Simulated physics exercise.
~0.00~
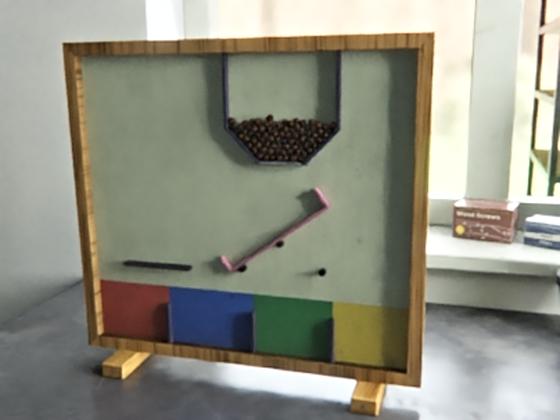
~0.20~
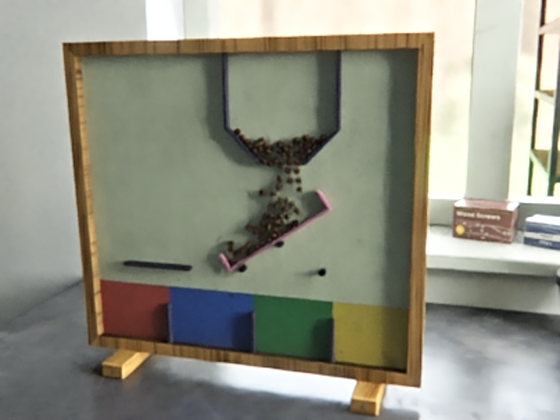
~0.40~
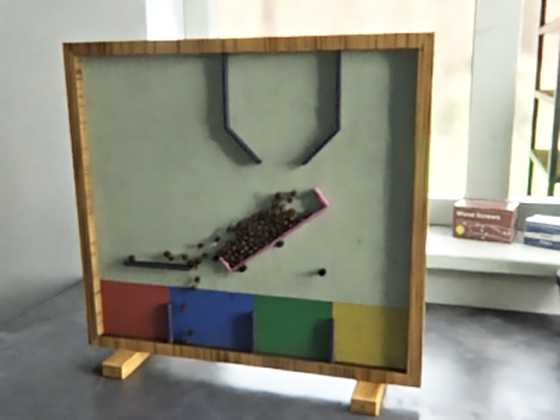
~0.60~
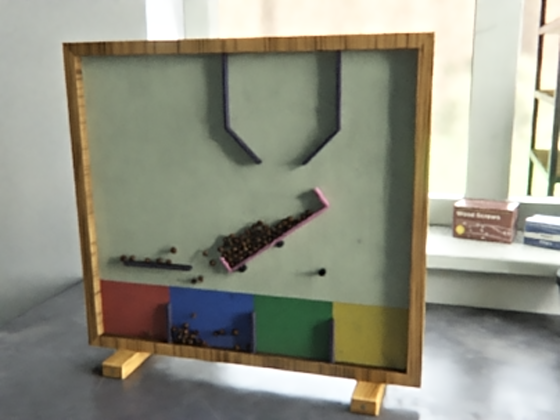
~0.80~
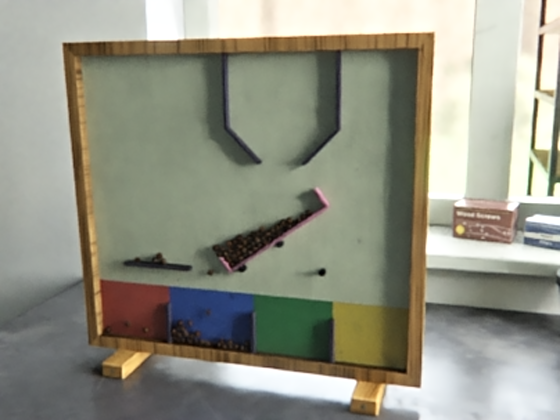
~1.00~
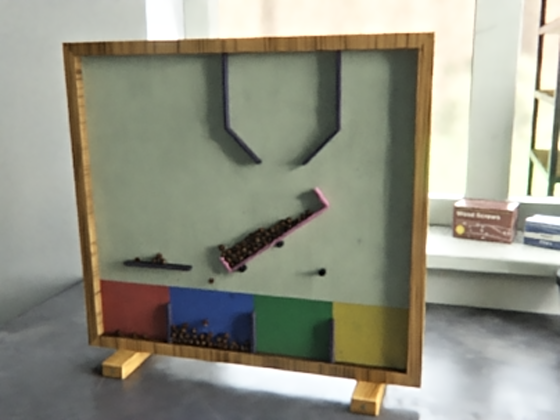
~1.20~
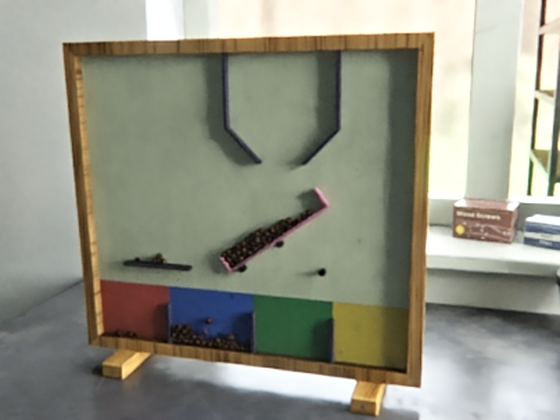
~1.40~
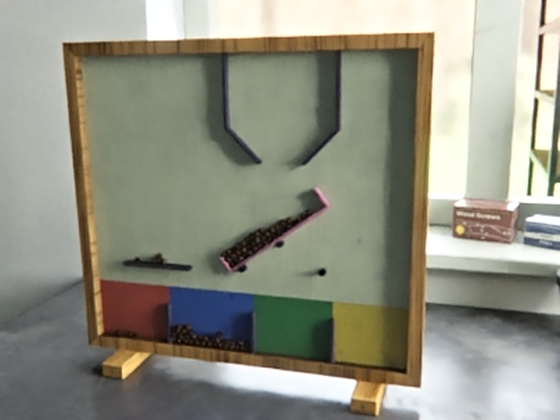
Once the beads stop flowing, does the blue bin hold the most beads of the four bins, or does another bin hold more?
The blue bin holds the most beads of the four, with a smaller pile in the red bin and none seen resting in the green or yellow bins.
The clip shows dark beads dropping from a hopper in an upright wooden-framed case onto a tilted pink tray, where many stay while others spill left past a small dark ledge, ending with a larger pile in the blue bin and fewer in the red.
